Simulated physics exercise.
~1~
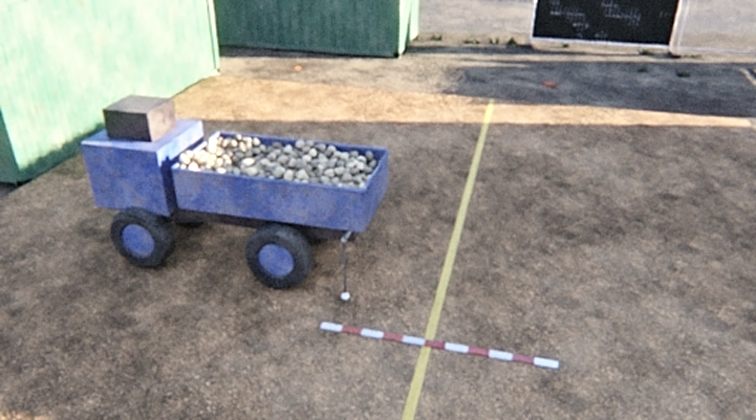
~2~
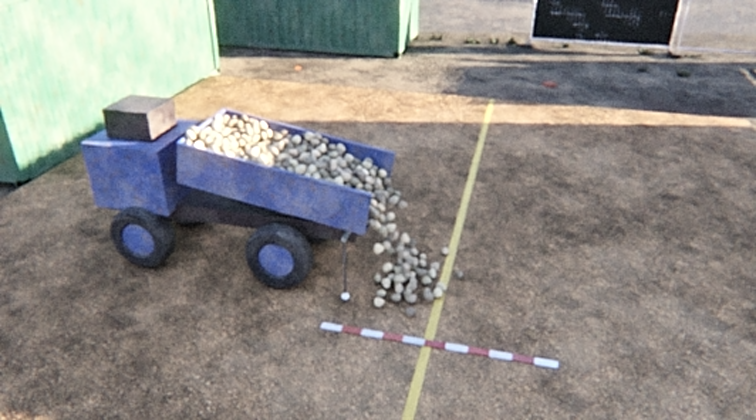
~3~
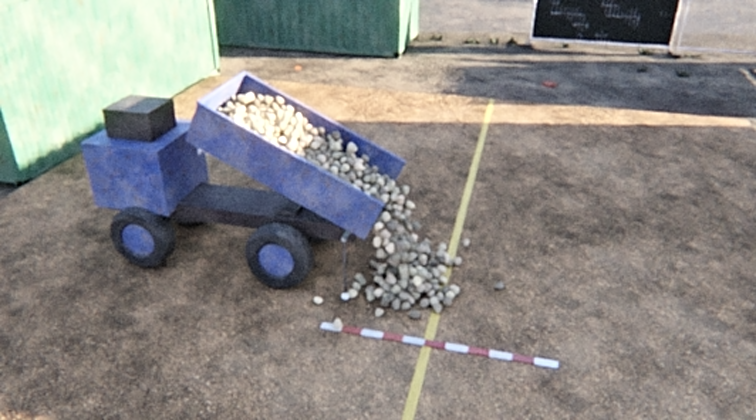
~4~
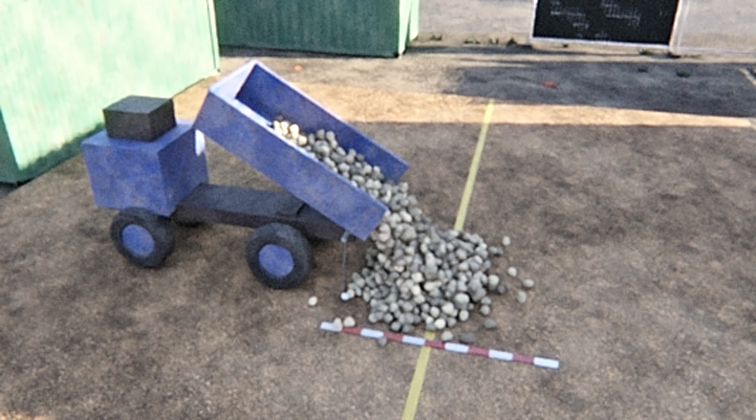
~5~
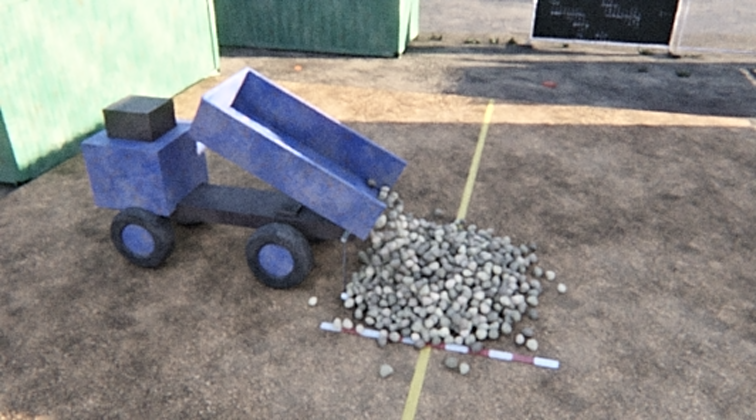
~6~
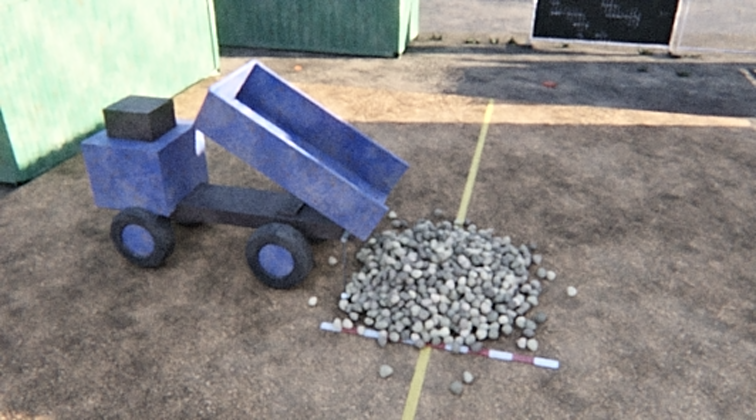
In this clip, a blue toy-like tipper truck tilts up its open body full of rounded stones, which pour off the rear onto the ground until the body is empty, leaving a broad grey heap across a yellow painted line and partly over a red and white marker.
